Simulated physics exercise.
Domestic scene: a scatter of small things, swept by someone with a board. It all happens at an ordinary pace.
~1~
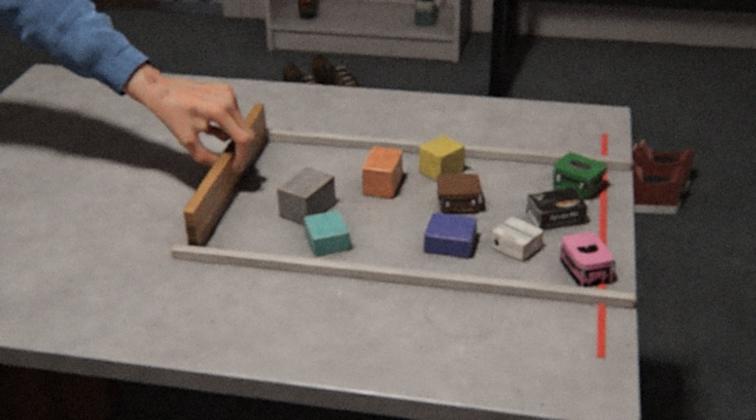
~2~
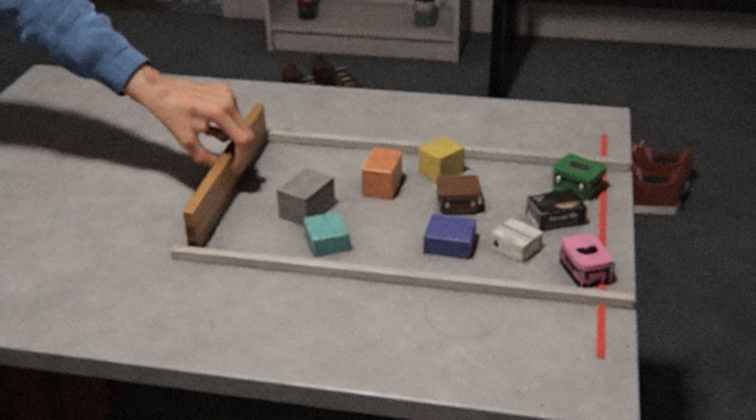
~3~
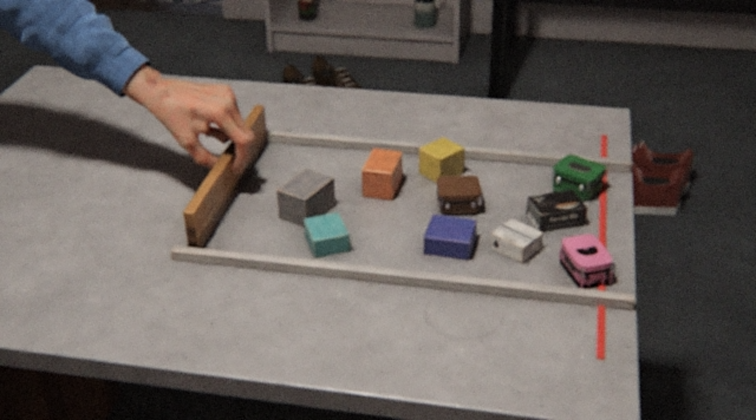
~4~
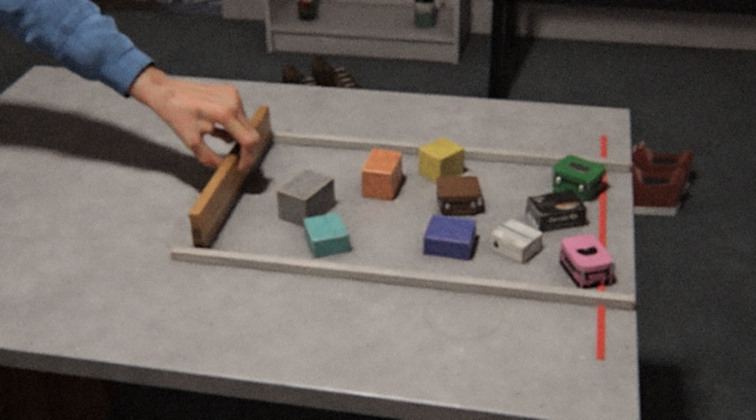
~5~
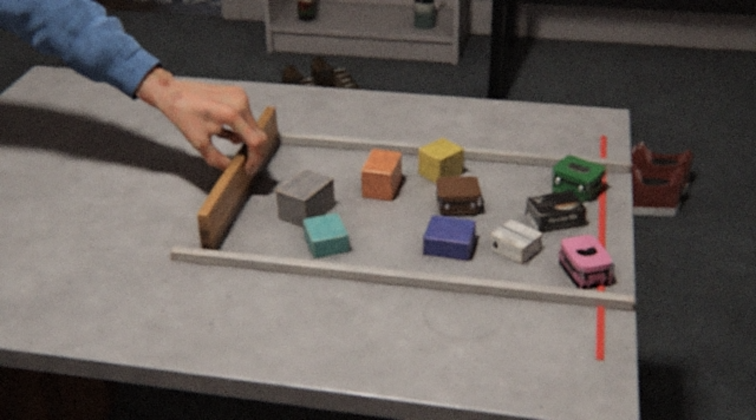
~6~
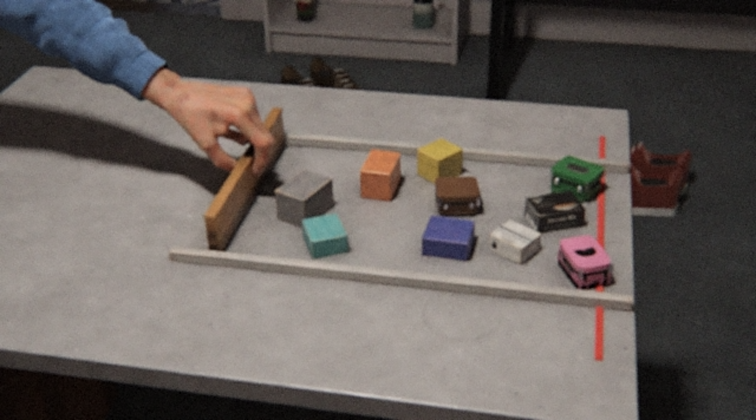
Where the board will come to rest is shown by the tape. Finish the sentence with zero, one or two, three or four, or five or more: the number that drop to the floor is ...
The number that drop to the floor is five or more.
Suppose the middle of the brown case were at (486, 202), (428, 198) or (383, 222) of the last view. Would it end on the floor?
Order of tries: Off, off, off.
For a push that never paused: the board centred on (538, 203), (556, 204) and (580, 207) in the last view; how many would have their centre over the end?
Result per place: 3; 3; 6.
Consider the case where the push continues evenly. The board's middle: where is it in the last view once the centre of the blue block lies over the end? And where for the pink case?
The middle is at (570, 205) when it's the blue block, and at (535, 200) when it's the pink case.
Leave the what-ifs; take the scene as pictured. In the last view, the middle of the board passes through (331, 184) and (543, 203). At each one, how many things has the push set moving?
The count reaches 2 first and 10 second.
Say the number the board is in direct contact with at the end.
The answer is 4.
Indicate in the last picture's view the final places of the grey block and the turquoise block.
Final positions: Near (623, 226); near (621, 272).
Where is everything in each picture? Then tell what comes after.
Pink case (586, 260); green case (579, 177); black box (557, 209); board (230, 172); tape (603, 227), in the first frame.
Green case (578, 177); white box (516, 240), in the second frame.
Black box (556, 211); grey block (307, 197), in the third frame.
Pink case (586, 262); orange block (382, 174), in the fourth frame.
Green case (578, 179); yellow block (441, 161), in the fifth frame.
Pink case (584, 263); green case (577, 179); black box (555, 212); board (249, 176); tape (601, 229), in the sixth frame.
A little later, none off yet; pink case at rest near (584, 263); green case at rest near (577, 179); black box at rest near (555, 212).
Next, none off yet; pink case moving near (590, 264); green case at rest near (577, 179); black box moving near (561, 212).
Later still, none off yet; pink case tilted a little near (643, 277); green case shifted about its own width near (604, 183); black box tilted well over near (655, 231).
When it is over, the number that fall off is five or more; down, brown case, blue block, white box, black box, green case and pink case.
